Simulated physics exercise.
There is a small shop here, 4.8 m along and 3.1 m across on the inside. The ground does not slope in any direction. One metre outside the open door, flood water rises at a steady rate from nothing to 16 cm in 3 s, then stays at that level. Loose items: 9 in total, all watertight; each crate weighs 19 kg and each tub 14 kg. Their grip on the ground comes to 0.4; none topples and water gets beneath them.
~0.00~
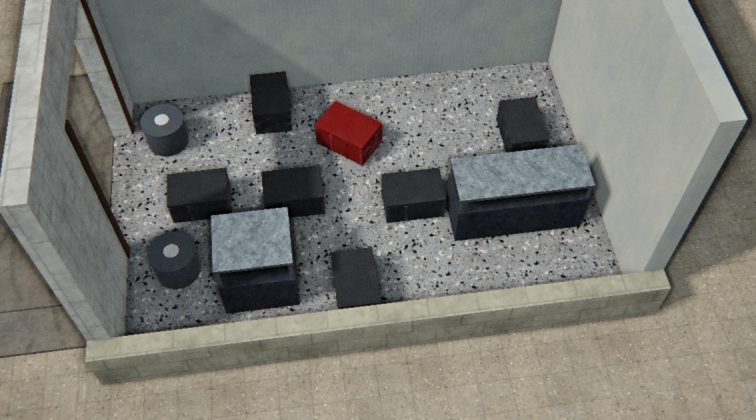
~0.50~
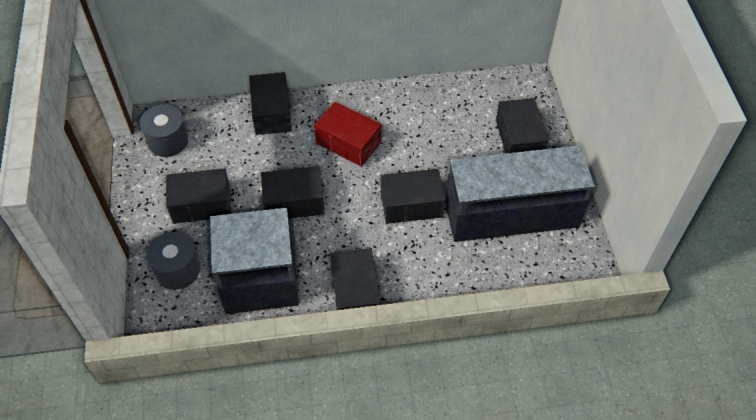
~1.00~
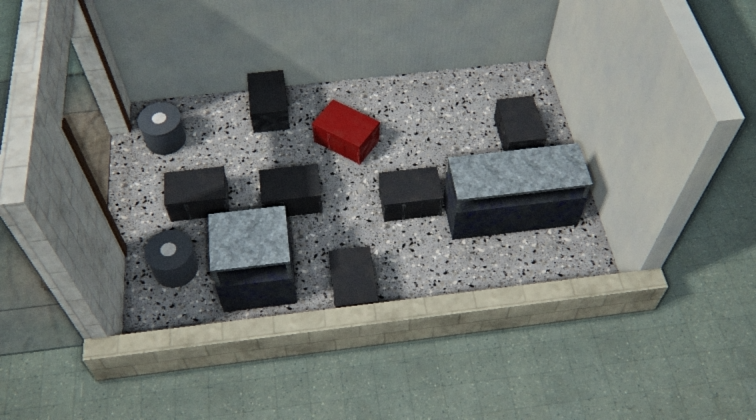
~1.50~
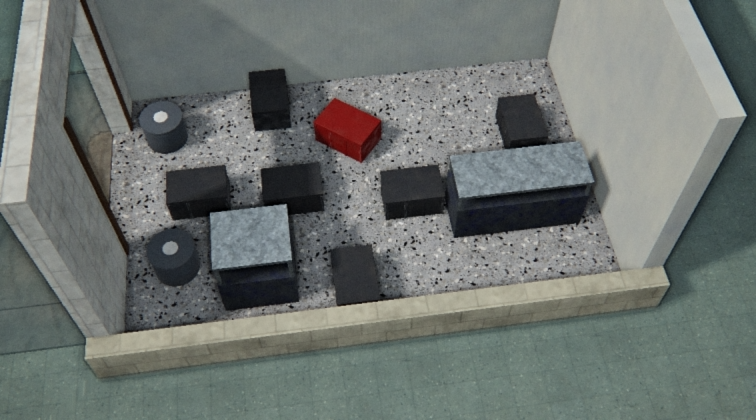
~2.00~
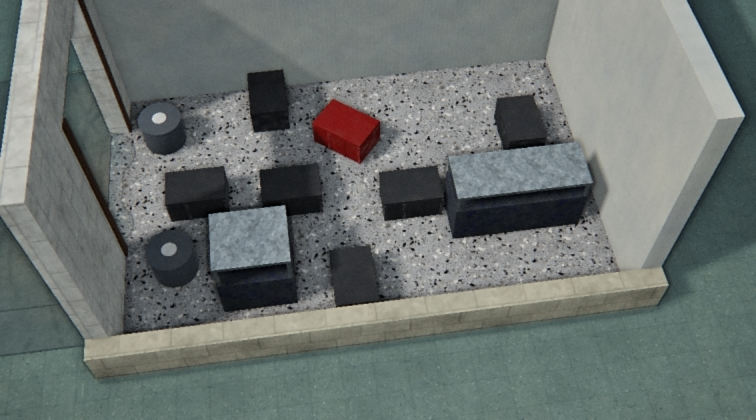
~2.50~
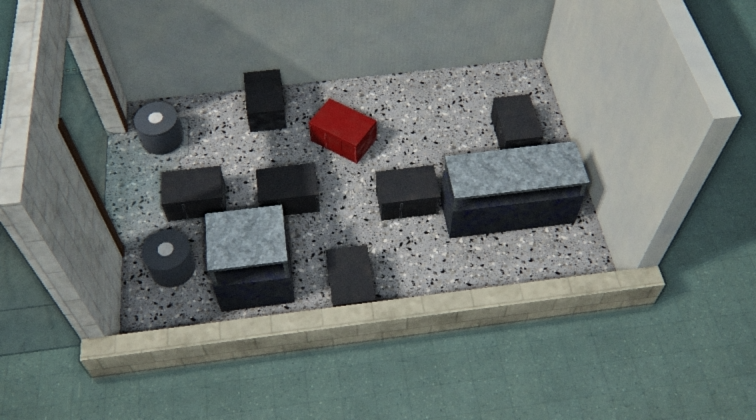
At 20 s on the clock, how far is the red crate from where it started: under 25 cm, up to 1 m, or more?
Displacement: Large.
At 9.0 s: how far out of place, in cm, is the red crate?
About 140 cm out of place.
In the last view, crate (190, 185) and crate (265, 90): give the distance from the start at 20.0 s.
In that order: 120 cm, 250 cm.
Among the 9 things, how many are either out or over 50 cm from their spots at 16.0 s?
8 of them.
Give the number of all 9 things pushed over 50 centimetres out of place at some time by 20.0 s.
9 in all.
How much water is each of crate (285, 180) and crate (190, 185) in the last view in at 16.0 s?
Depths: Near 14 cm, then near 14 cm.
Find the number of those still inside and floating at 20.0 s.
At that time the total is 9.
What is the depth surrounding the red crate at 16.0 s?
About 15 cm.
After 4.0 s the red crate is near (343, 121), 0.0 m from its start, aground; 0 afloat.
After 9.0 s the red crate is near (469, 92), 1.4 m from its start, aground; 2 afloat.
After 16.0 s the red crate is near (547, 114), 2.1 m from its start, afloat; 9 afloat.
After 20.0 s the red crate is near (545, 113), 2.1 m from its start, afloat; 9 afloat.
